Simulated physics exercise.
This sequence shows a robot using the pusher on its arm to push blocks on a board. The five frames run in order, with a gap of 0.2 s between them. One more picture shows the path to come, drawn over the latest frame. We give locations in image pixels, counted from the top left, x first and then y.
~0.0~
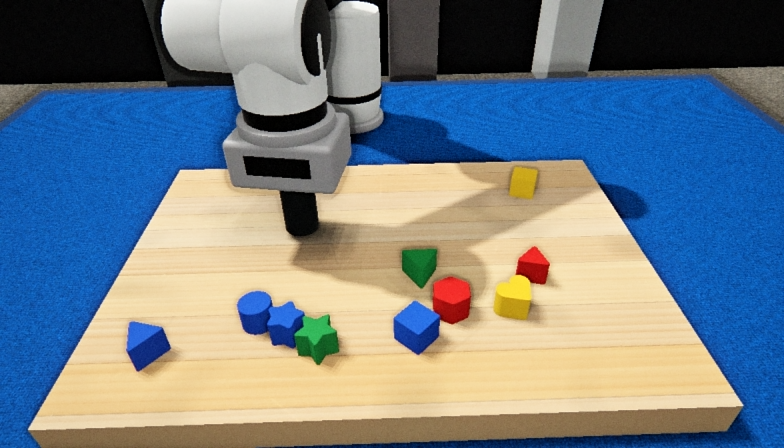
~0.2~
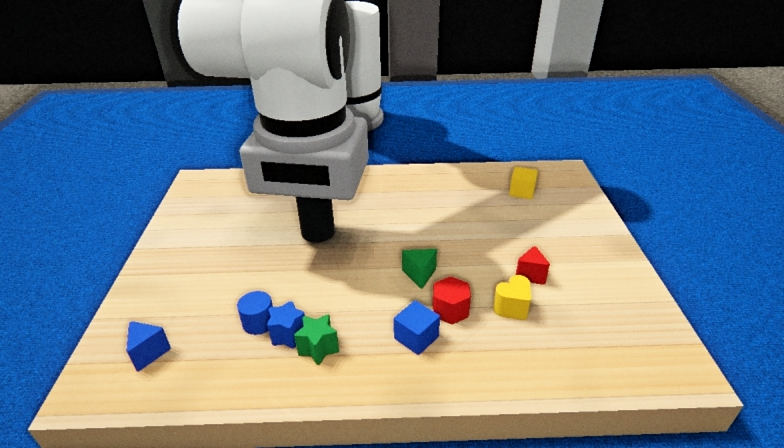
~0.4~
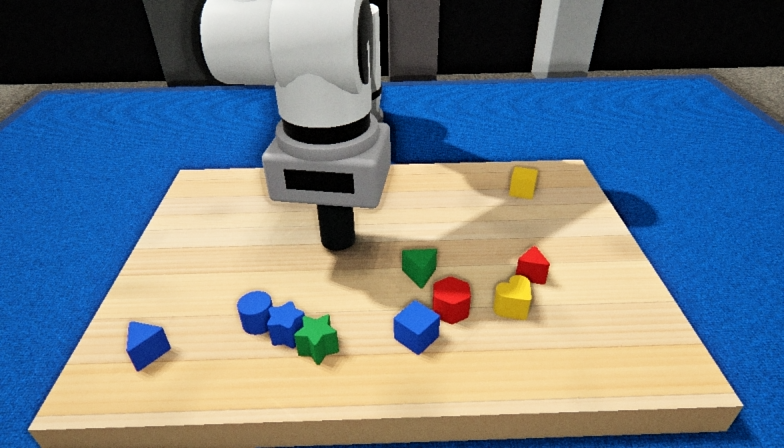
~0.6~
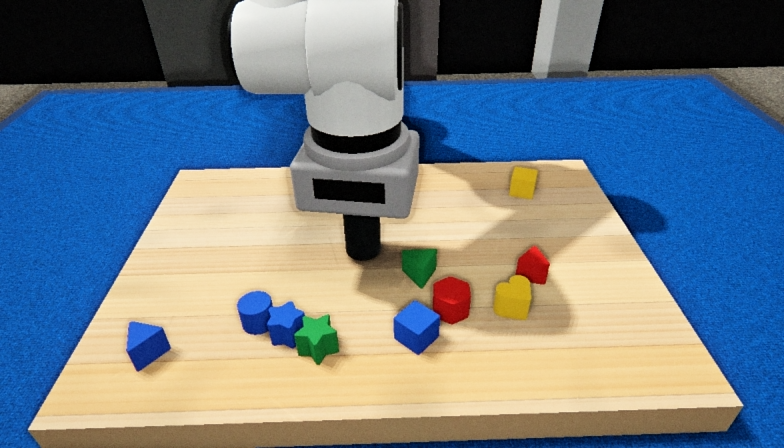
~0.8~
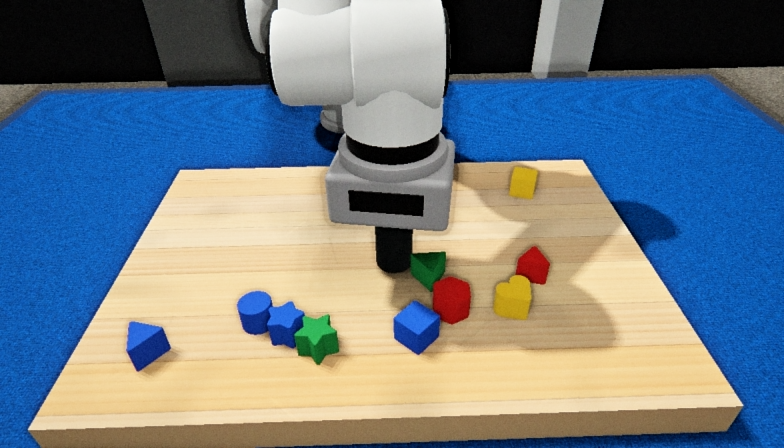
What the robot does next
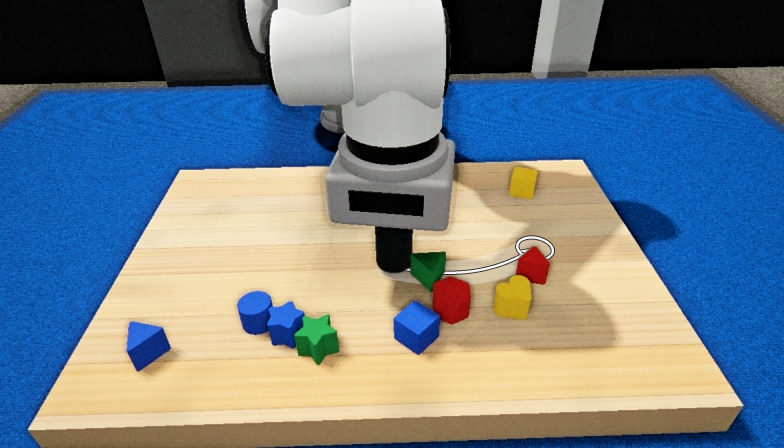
A robot arm moves right across the board and nudges the green triangular block slightly right.
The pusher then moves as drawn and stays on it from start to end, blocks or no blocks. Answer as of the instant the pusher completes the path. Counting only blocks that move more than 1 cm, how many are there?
A single block is moved.
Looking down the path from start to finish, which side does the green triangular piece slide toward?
Answer: Right.
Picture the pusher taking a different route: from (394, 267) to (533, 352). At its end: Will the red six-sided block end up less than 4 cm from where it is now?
No, it doesn't check out.
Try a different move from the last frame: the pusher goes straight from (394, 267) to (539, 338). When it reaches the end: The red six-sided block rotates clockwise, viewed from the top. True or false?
True - the claim holds.
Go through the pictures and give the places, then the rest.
The first frame shows tip of the pusher at (303, 227), middles of tops, green triangular piece at (420, 255), red triangular piece at (534, 256).
The second frame shows pusher at (318, 233), nothing pushed.
The third frame shows pusher at (338, 240), nothing pushed.
The fourth frame shows pusher at (363, 250), nothing pushed.
The fifth frame shows pusher at (394, 261), green triangular piece at (430, 258), red triangular piece at (534, 256).
The line goes from (394, 267) through (446, 273) and (496, 266) to (535, 248).
The first path, step by step. One third of the way, pusher at (447, 267); green triangular piece at (470, 268), turned 85° clockwise.
Two thirds of the way, pusher at (498, 260); green triangular piece at (480, 272), turned 115° clockwise.
At the end, pusher at (536, 243); green triangular piece at (480, 272), turned 115° clockwise; red triangular piece unmoved.
